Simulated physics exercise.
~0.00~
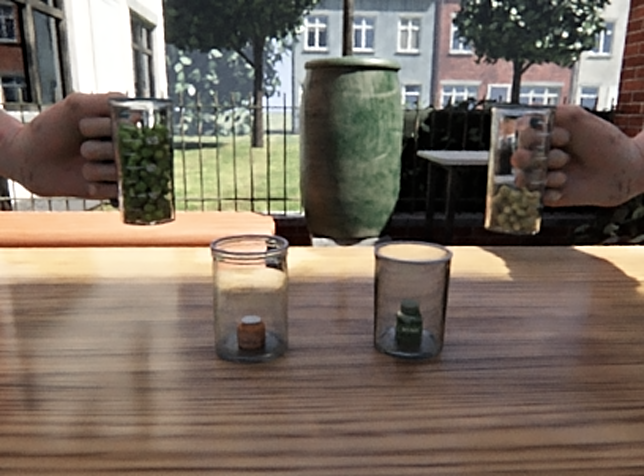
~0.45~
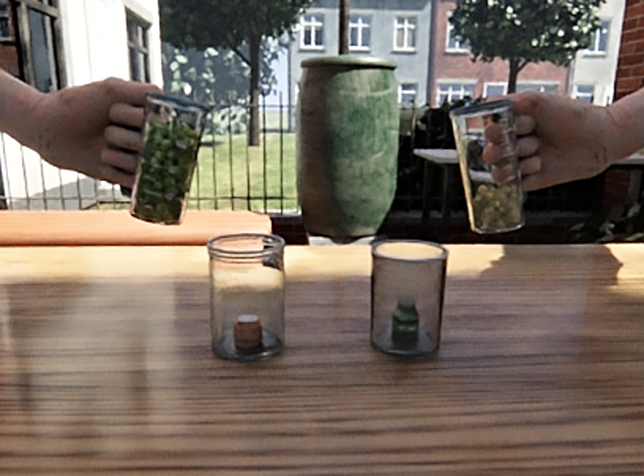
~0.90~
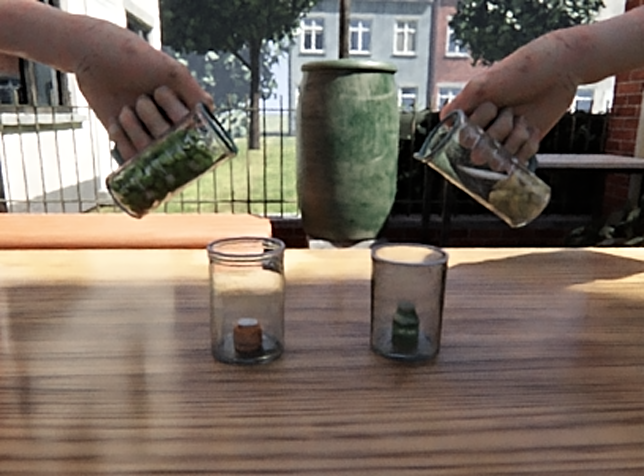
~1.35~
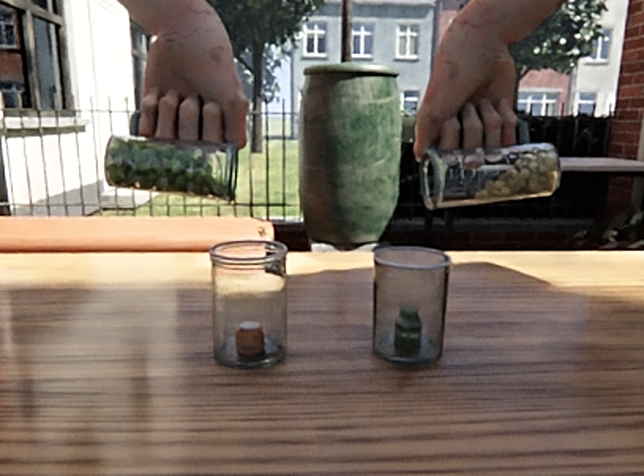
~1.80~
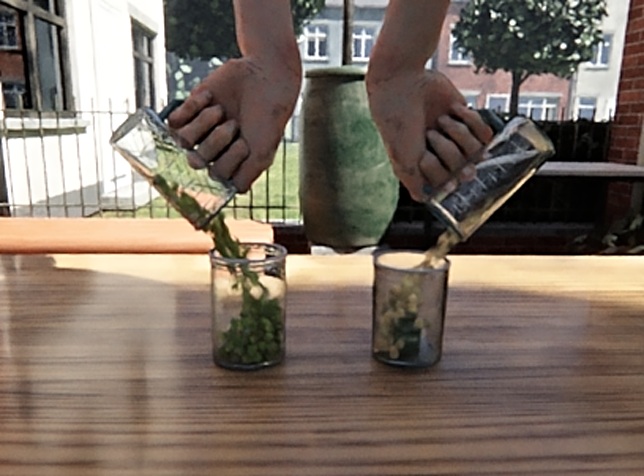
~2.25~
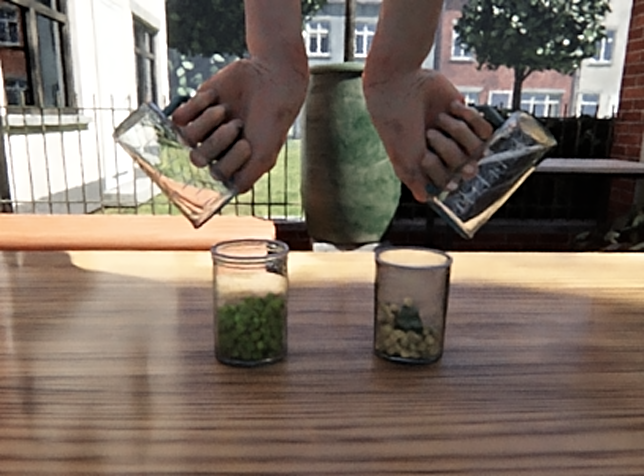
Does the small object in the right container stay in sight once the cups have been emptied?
Yes, the green object on the right still sticks out above the pale pieces. The object in the left container is buried under the green ones.
